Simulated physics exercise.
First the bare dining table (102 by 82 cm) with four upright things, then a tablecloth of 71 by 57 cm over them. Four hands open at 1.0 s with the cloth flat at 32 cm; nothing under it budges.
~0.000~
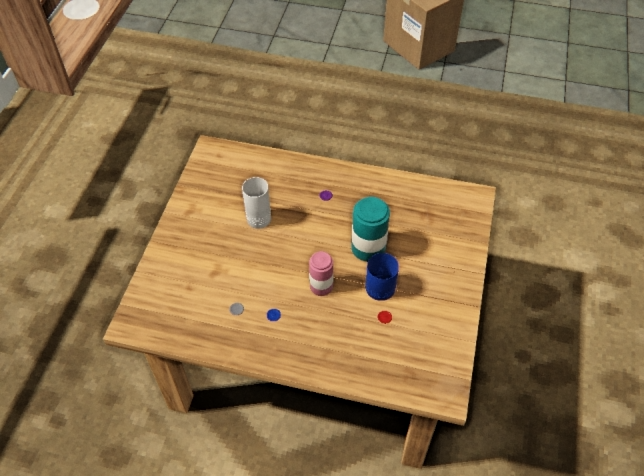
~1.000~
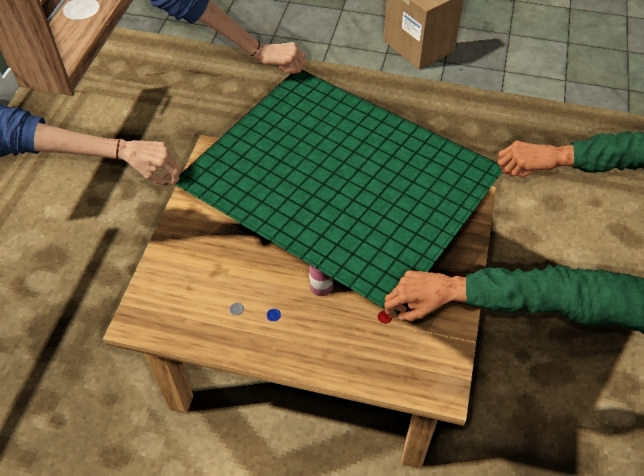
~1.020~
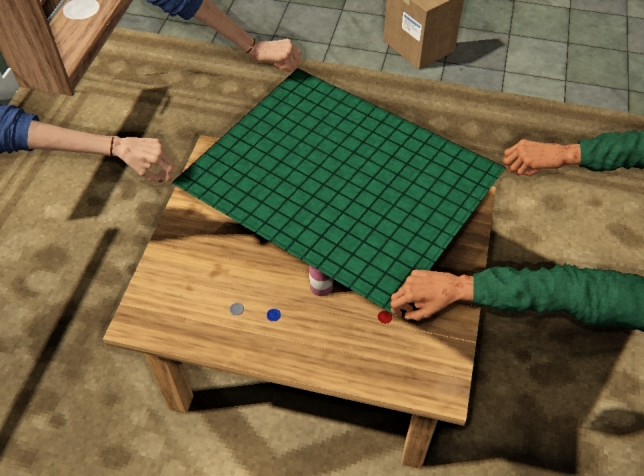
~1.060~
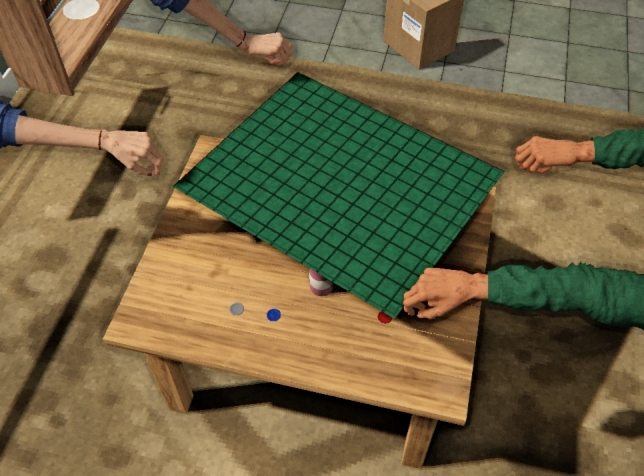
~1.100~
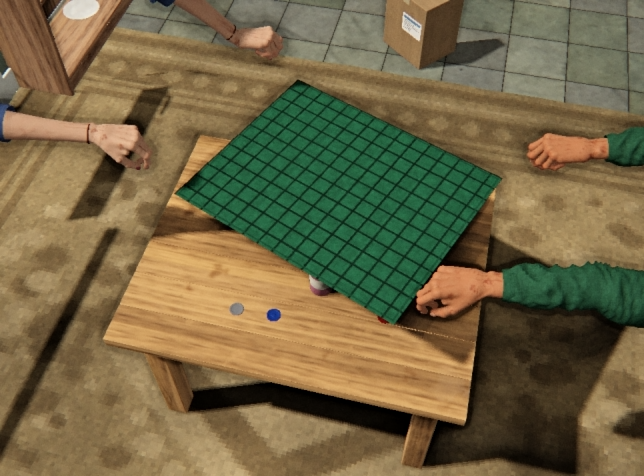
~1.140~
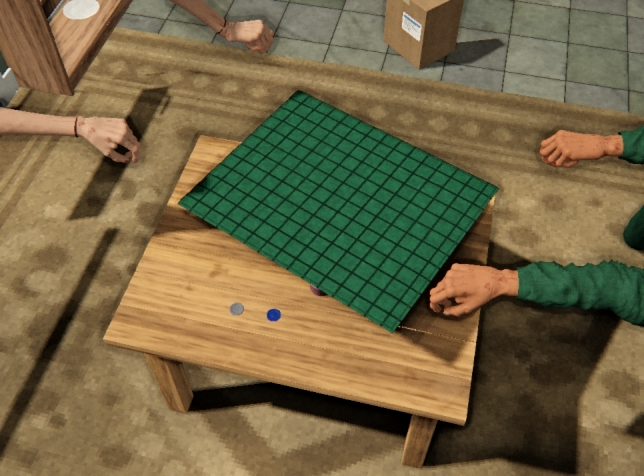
A green cloth with a dark grid appears, held flat by four hands above a wooden table on a patterned rug, seen from a fixed, high angle. Beneath it are a white cup, teal jar, blue cup and pink bottle, with small coloured discs around them. The hands, blue-sleeved at left and green-sleeved at right, open and draw outward as the cloth sinks slightly, still flat.
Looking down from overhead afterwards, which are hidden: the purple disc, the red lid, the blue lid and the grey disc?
Result: Purple disc ends under the cloth, red lid vanishes under it, blue lid still shows, grey disc stays uncovered.
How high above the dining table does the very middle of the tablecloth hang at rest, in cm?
About 17 cm.
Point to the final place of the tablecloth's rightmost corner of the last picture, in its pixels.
Near (449, 241).
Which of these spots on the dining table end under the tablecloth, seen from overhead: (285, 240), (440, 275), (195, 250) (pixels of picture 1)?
The first ends under the cloth; the second still shows; the third still shows.
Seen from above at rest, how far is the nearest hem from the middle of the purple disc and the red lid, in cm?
Roughly 6 cm, 5 cm.
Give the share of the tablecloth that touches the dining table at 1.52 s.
Some 10 per cent.
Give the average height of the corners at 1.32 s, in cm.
About 1 cm.
After 1.3 s, 10 % of it is down, spanning 69 by 64 cm, above purple disc, red lid.
After 1.5 s, 10 % of it is down, spanning 71 by 61 cm, above purple disc, red lid.
After 1.7 s, 15 % of it is down, spanning 70 by 60 cm, above purple disc, red lid.
After 1.9 s, 15 % of it is down, spanning 69 by 60 cm, above purple disc, red lid.
After 2.7 s, 15 % of it is down, spanning 69 by 60 cm, above purple disc, red lid.
